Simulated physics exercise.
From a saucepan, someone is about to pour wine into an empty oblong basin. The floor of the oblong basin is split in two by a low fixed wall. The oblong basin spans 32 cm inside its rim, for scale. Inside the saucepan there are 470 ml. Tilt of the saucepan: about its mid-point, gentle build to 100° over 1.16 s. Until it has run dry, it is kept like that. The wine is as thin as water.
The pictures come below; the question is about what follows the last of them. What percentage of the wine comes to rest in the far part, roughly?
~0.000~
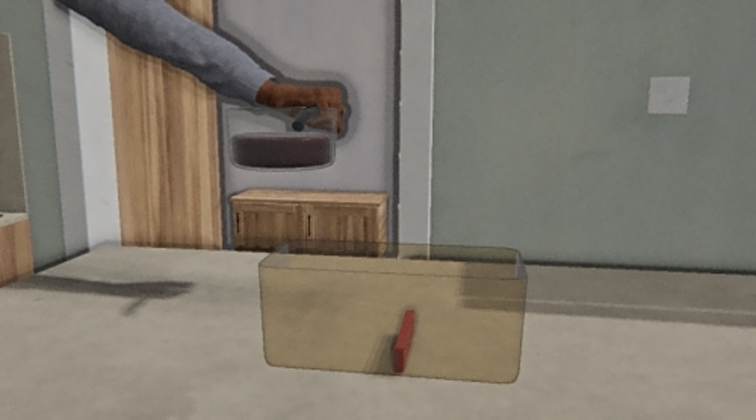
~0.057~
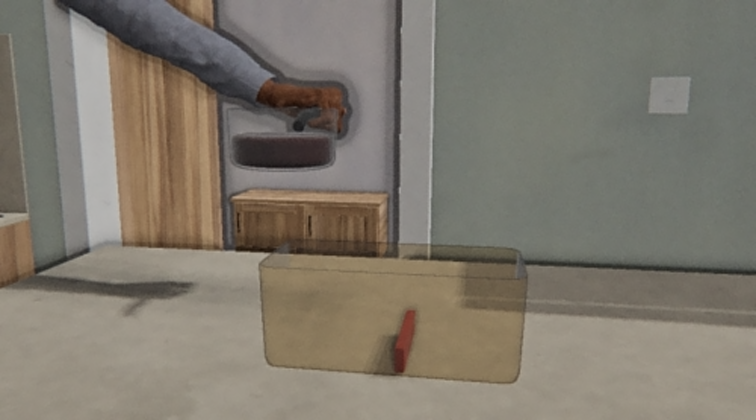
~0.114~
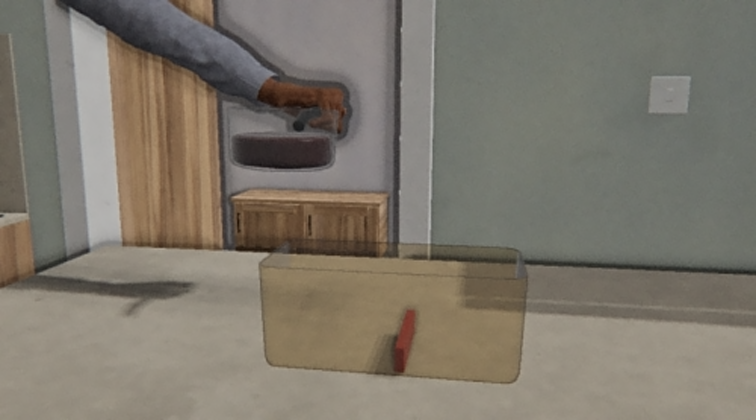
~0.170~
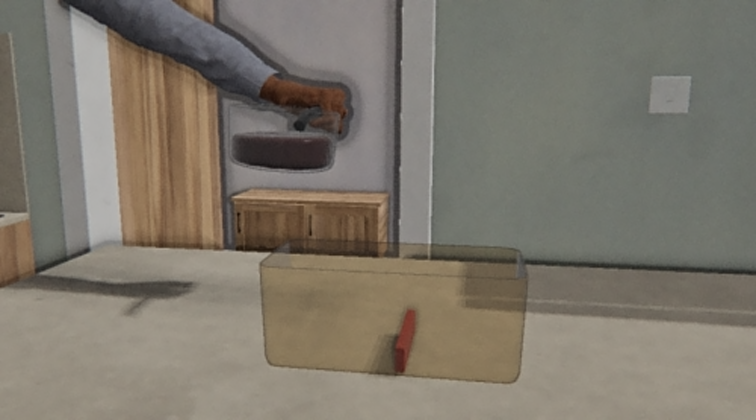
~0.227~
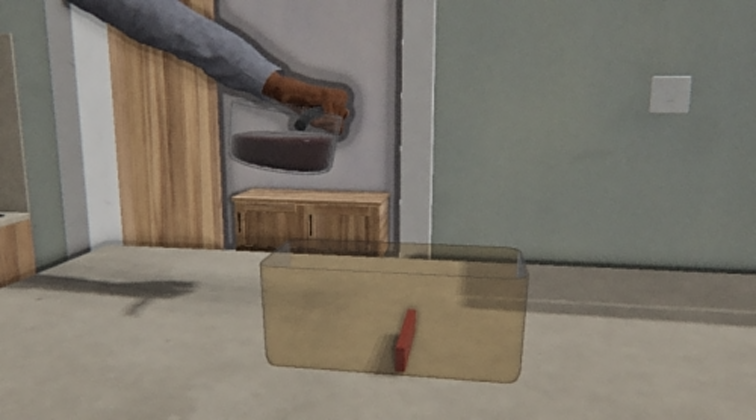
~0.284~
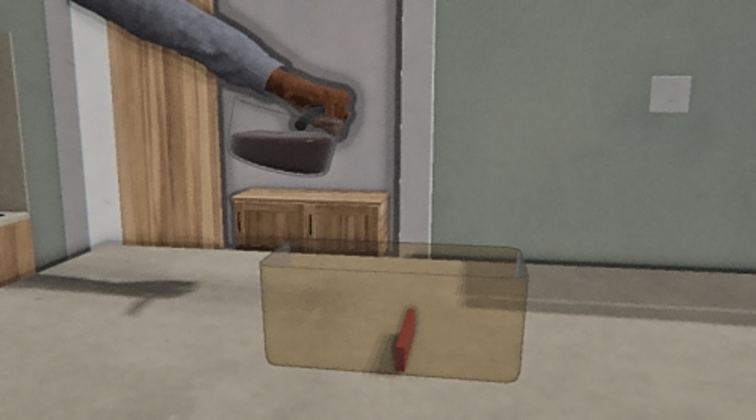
7 %.
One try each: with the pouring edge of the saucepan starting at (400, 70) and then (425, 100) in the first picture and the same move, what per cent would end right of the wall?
90 then 95 %.
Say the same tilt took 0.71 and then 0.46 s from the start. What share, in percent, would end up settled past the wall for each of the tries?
It comes to 5 per cent, and then 15 per cent.
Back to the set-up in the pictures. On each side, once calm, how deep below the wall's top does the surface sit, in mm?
Looks like roughly 14 mm on the left and roughly 30 mm on the right.
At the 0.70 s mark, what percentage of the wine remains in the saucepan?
Around 68 in a hundred.
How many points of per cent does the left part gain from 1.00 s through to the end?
That works out to roughly 28 per cent of the whole.
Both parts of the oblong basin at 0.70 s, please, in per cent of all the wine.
Left about 3, right about 0.
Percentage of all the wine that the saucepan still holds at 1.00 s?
Roughly 16 per cent.
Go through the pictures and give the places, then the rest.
In the first picture, it leans 0°; its right rim is at (335, 111); the wine meets the walls at (237, 135) and (333, 137); the oblong basin's rim runs from (274, 253) to (523, 265); the wall's top is at (405, 329).
In the second picture, it leans 1°; its right rim is at (335, 112); the wine meets the walls at (237, 135) and (334, 137).
In the third picture, it leans 2°; its right rim is at (336, 114); the wine meets the walls at (237, 135) and (333, 137).
In the fourth picture, it leans 5°; its right rim is at (337, 116); the wine meets the walls at (237, 135) and (334, 137).
In the fifth picture, it leans 9°; its right rim is at (339, 120); the wine meets the walls at (237, 134) and (335, 138).
In the sixth picture, it leans 14°; its right rim is at (340, 125); the wine meets the walls at (236, 134) and (335, 138).
By 0.70 s the tilt is 66° and 69 per cent is still to pour, 3 is left of the wall and 0 right of it.
By 1.00 s the tilt is 95° and 17 per cent is still to pour, 63 is left of the wall and 3 right of it.
By 1.32 s the tilt is 100° and 1 per cent is still to pour, 89 is left of the wall and 6 right of it.
By 1.66 s the tilt is 100° and 0 per cent is still to pour, 92 is left of the wall and 7 right of it.
At rest 92 per cent lies left of the wall, 7 right of it and 1 outside.
